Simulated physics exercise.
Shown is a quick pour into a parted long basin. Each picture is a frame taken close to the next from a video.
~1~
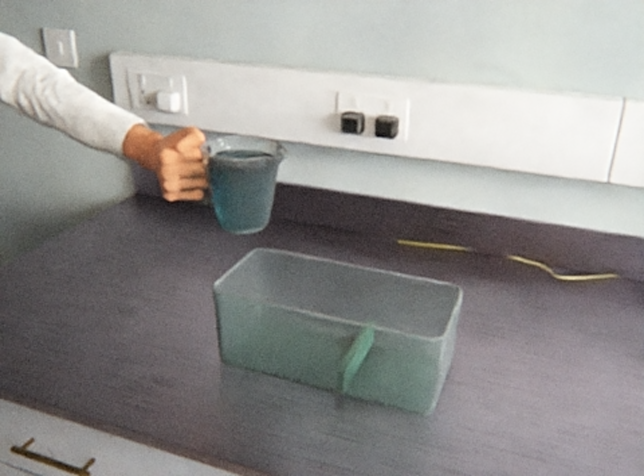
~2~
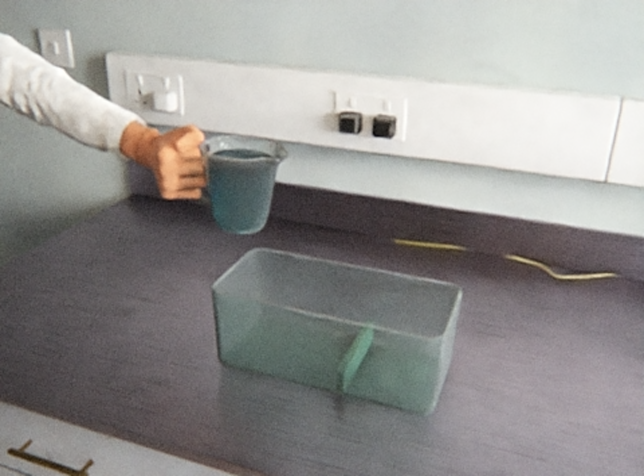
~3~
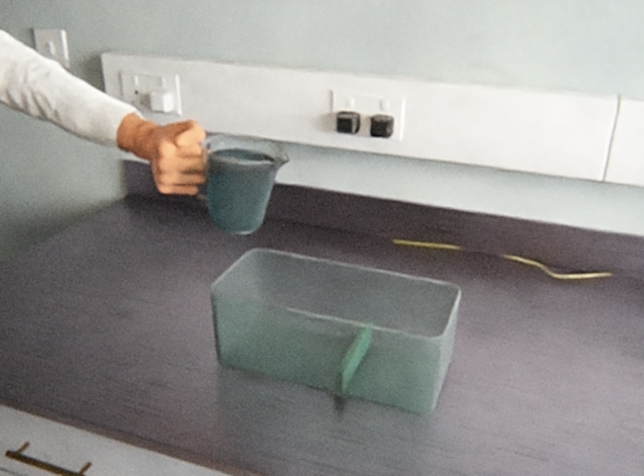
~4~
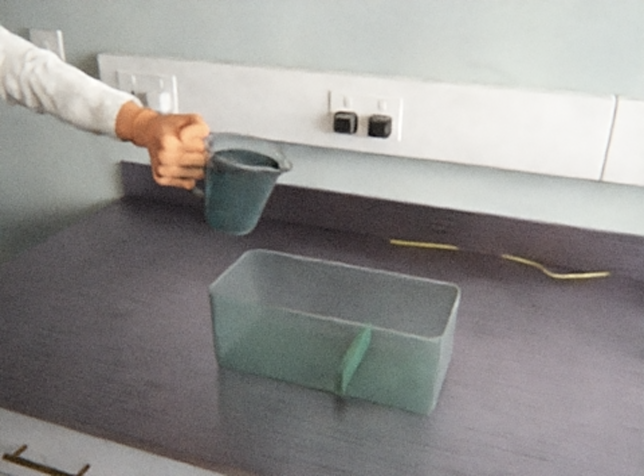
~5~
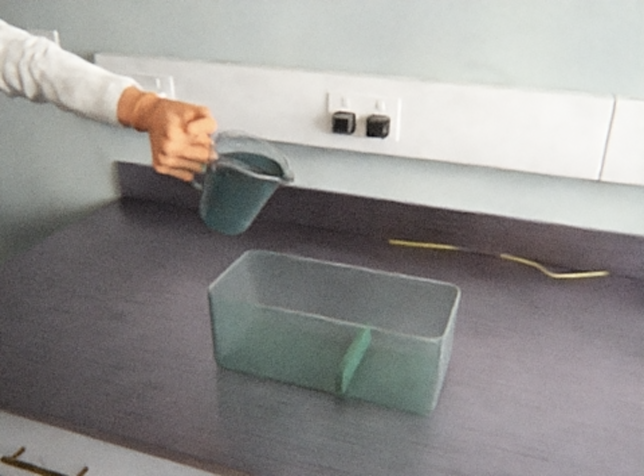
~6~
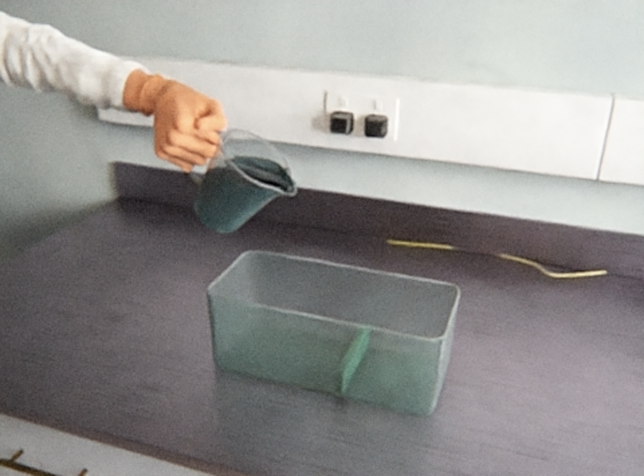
To begin with, a hand reaching in from the left holds a clear jug of dark blue-green liquid upright above a long, see-through basin with a green divider. The hand gradually tips the jug to the right, slowly at first and then more steeply, until the liquid lies close to its lowered lip.
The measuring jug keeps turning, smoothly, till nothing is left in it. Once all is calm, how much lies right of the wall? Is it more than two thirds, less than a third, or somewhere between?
Less than a third.
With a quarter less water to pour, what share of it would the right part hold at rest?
Close to 10 per cent.
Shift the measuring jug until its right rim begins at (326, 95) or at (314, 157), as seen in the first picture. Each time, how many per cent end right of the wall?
Close to 60 in a hundred, then close to 25 in a hundred.
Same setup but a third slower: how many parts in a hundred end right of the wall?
Roughly 5 in a hundred.
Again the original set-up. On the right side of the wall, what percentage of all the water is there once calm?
Around 10 %.
A moment on, the measuring jug is tipped right over and 40 per cent is still to pour, 34 is left of the wall and 0 right of it.
Next, the measuring jug is tipped right over and 4 per cent is still to pour, 83 is left of the wall and 3 right of it.
Then the measuring jug is tipped right over and 0 per cent is still to pour, 88 is left of the wall and 8 right of it.
Later the measuring jug is tipped right over and 0 per cent is still to pour, 88 is left of the wall and 8 right of it.
At rest 88 per cent lies left of the wall, 8 right of it and 3 outside.
